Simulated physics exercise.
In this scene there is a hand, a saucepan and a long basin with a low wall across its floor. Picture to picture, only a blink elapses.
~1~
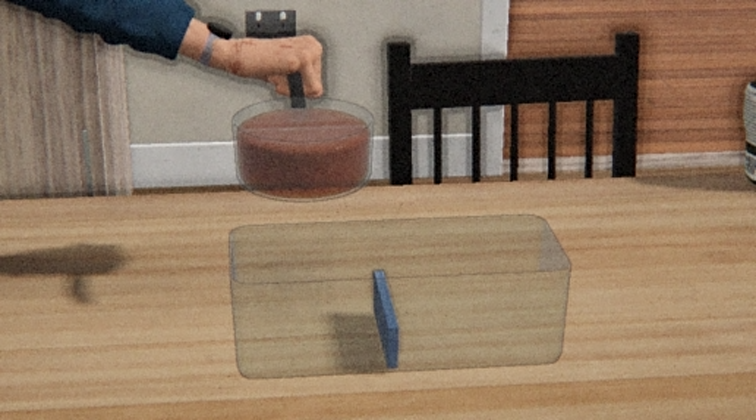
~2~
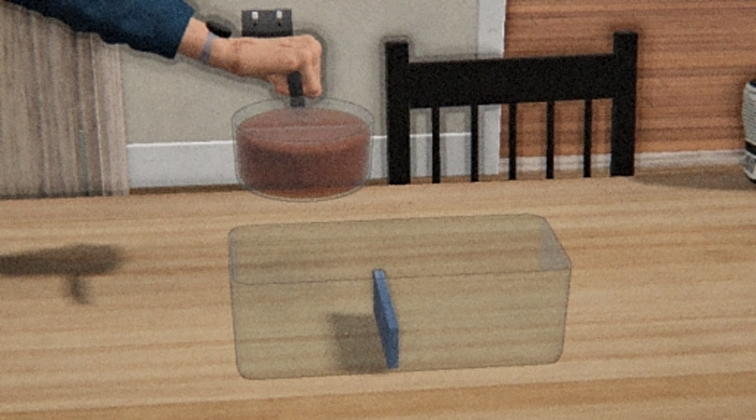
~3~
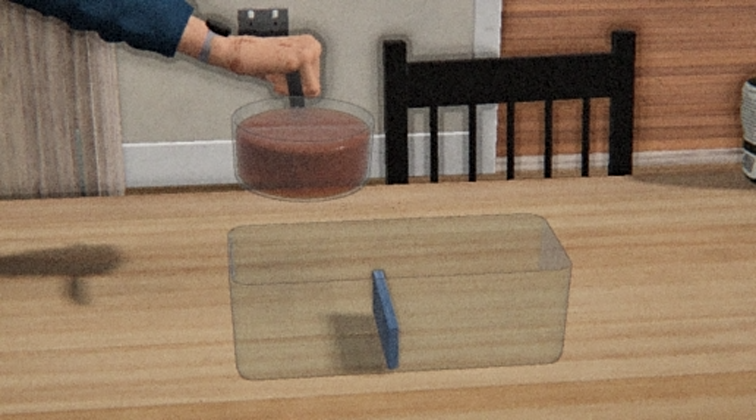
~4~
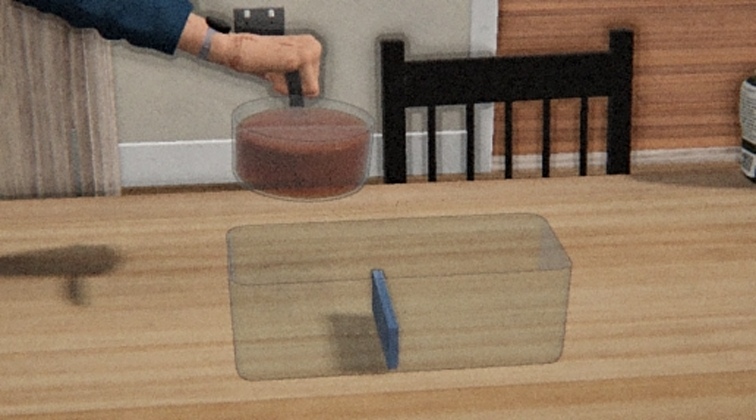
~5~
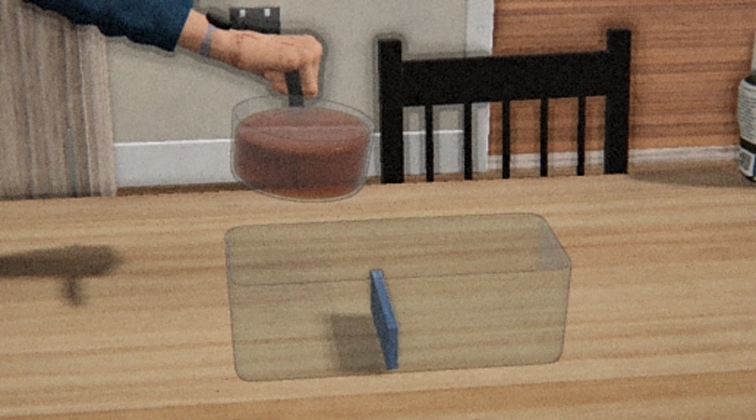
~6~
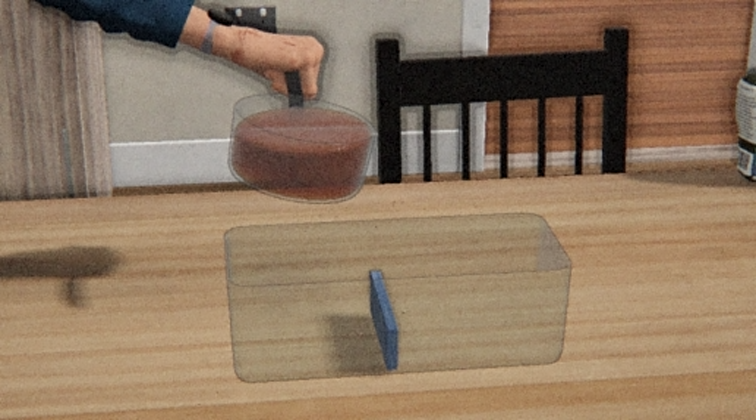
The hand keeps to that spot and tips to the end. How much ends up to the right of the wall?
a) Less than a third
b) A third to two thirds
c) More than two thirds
More than two thirds (c).
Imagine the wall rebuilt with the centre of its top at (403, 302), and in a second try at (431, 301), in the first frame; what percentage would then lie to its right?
Try 1: Some 70 %; try 2: 45 %.
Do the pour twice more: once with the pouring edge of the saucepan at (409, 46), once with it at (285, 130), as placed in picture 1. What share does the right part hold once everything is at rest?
In turn 95 and 5 in a hundred.
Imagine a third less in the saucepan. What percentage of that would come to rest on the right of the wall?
My estimate is about 75 percent.
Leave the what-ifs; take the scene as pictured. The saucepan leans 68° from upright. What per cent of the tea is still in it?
My estimate is close to 40 percent remaining.
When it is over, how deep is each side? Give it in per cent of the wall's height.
Left 10 %, right 50 %.
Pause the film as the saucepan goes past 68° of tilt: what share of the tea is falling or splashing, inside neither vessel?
I'd reckon some 30 per cent.
A moment on, the tilt is 68° and 42 per cent is still to pour, 0 is left of the wall and 27 right of it.
Next, the tilt is 109° and 4 per cent is still to pour, 12 is left of the wall and 80 right of it.
Then the tilt is 120° and 0 per cent is still to pour, 19 is left of the wall and 80 right of it.
Later the tilt is 120° and 0 per cent is still to pour, 19 is left of the wall and 80 right of it.
At rest 19 per cent lies left of the wall, 80 right of it and 0 outside.
